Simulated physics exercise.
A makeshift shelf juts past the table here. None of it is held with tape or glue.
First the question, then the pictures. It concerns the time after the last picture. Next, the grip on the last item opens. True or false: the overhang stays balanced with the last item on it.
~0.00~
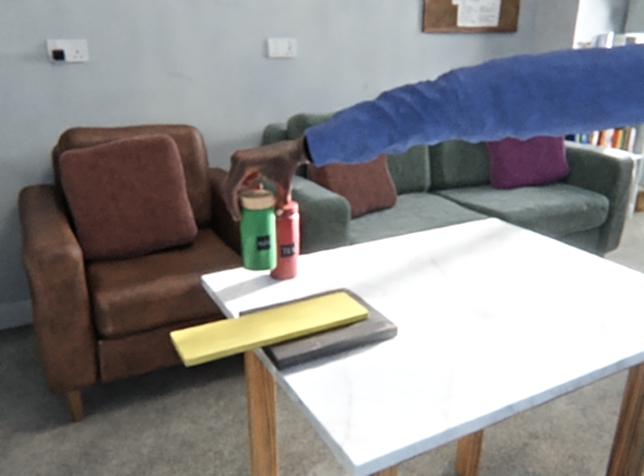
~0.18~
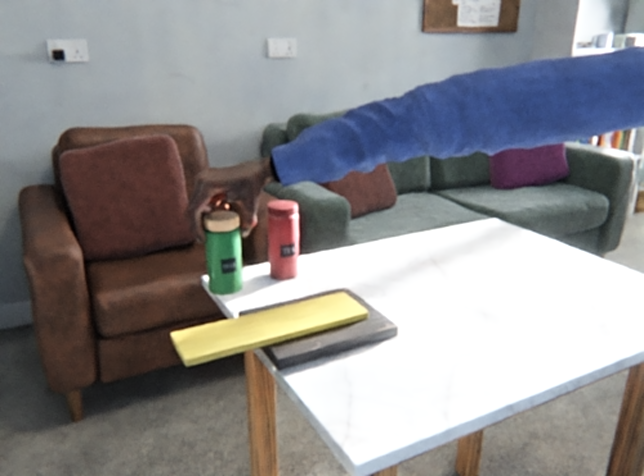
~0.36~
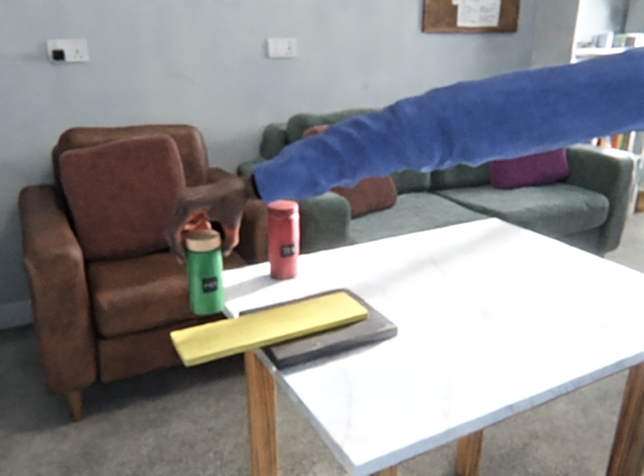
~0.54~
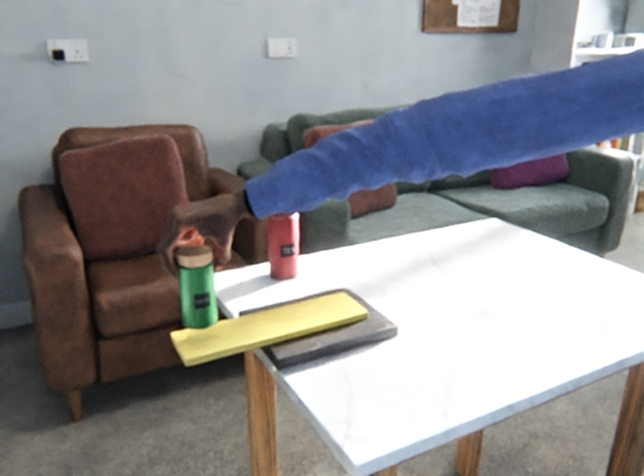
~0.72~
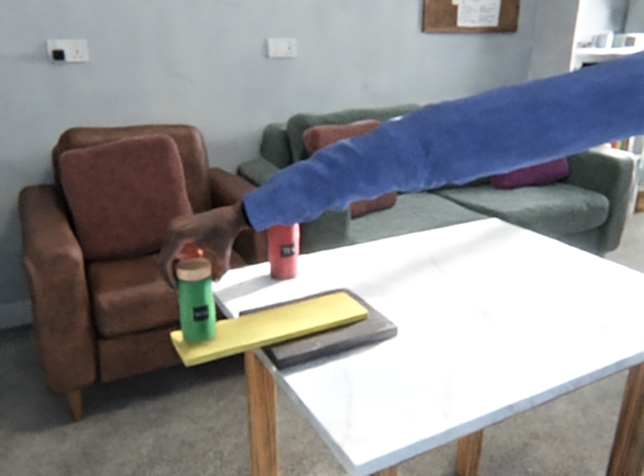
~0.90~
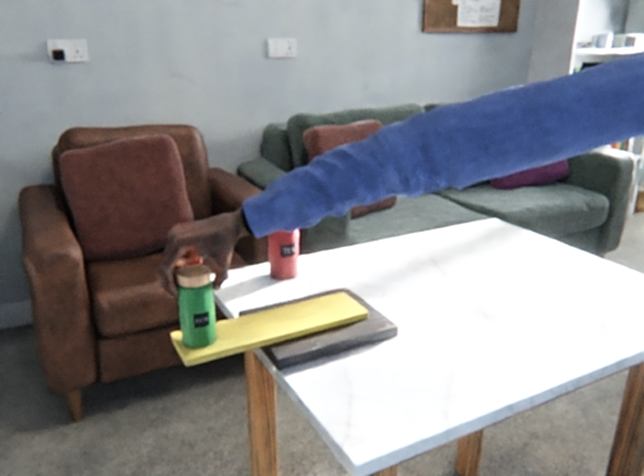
False, the board drops.
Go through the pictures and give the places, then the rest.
Coming down; green shaker (258, 231); red jar (283, 240), in the first picture.
Coming down; green shaker (224, 253); yellow plank (274, 325), in the second picture.
Coming down; green shaker (205, 272); black slab (316, 323), in the third picture.
Coming down; green shaker (198, 287); red jar (283, 240), in the fourth picture.
Coming down; green shaker (196, 300); yellow plank (274, 325), in the fifth picture.
In place under the hand; green shaker (197, 307); black slab (316, 323), in the sixth picture.
After 1.30 s, green shaker now down on the floor or falling; yellow plank turned 59° from how it was put.
After 1.50 s, yellow plank now down on the floor or falling.
After 1.70 s, things are still on the move.
In the end (2.0 s), down on the floor or falling, green shaker and yellow plank; the other 2 unmoved. The plank comes down.
